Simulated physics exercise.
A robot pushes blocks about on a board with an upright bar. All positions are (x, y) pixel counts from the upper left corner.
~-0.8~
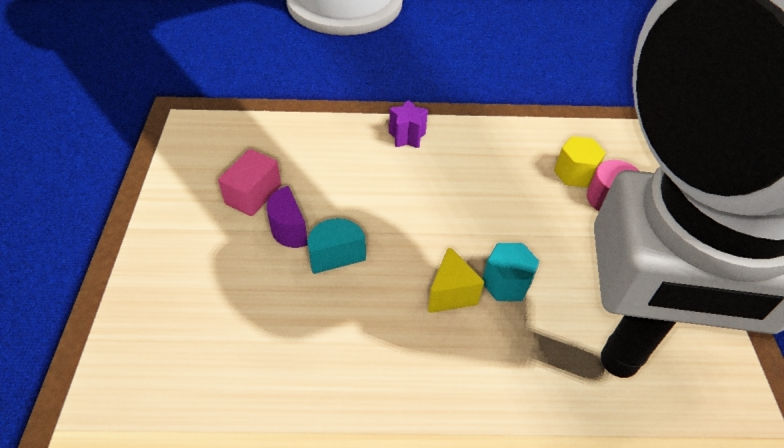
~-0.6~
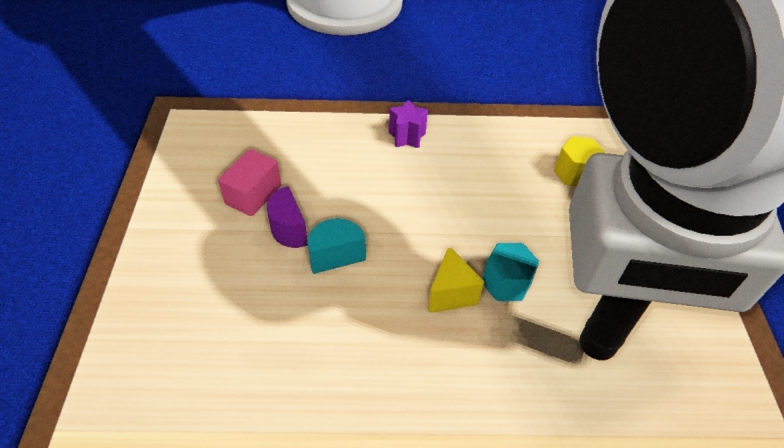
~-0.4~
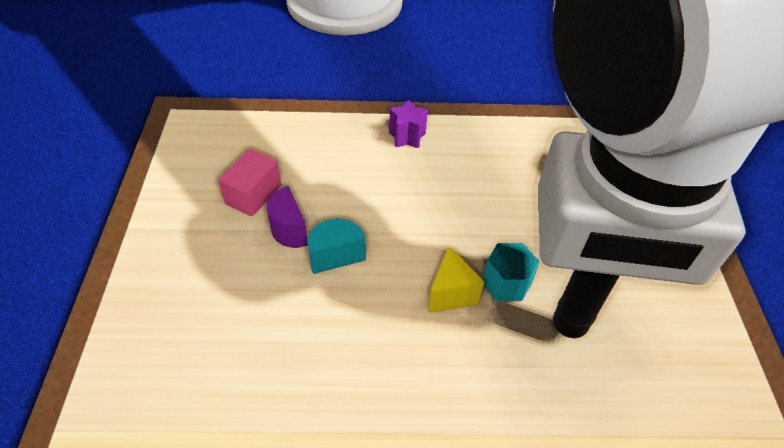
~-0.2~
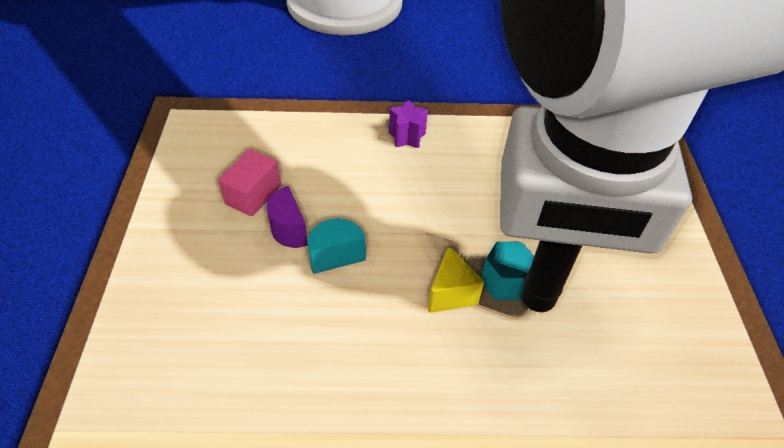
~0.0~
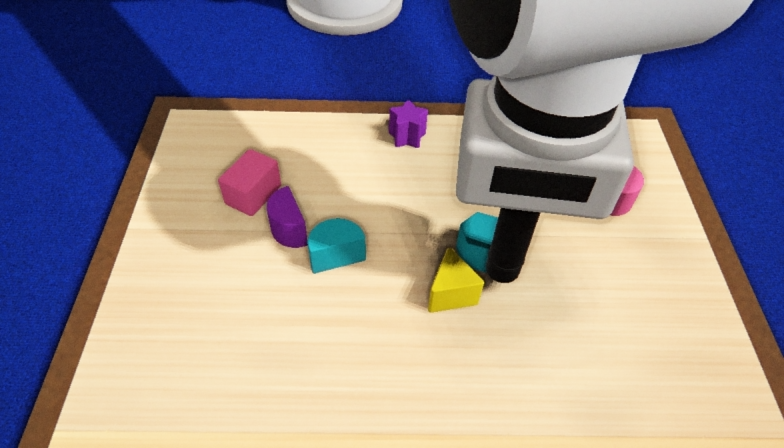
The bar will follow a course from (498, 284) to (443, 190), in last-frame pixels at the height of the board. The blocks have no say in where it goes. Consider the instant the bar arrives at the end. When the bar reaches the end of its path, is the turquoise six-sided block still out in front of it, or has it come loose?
Pushed ahead.
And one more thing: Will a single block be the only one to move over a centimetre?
Yes, that is how it ends up.
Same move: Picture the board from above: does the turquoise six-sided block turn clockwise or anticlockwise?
From above, it turns clockwise.
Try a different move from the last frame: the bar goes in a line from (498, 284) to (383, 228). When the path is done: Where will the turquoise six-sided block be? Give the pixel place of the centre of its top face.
Most likely (465, 208).
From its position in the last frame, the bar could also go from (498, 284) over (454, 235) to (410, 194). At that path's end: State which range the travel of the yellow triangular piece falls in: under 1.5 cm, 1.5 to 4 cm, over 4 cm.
Result: Under 1.5 cm.
On the path given first. One third of the way, bar (481, 236); turquoise six-sided block (466, 199), turned 15° clockwise.
Two thirds of the way, bar (462, 204); turquoise six-sided block (449, 169), turned 15° clockwise.
At the end, bar (445, 176); yellow triangular piece not moved; turquoise six-sided block (433, 143), turned 20° clockwise.
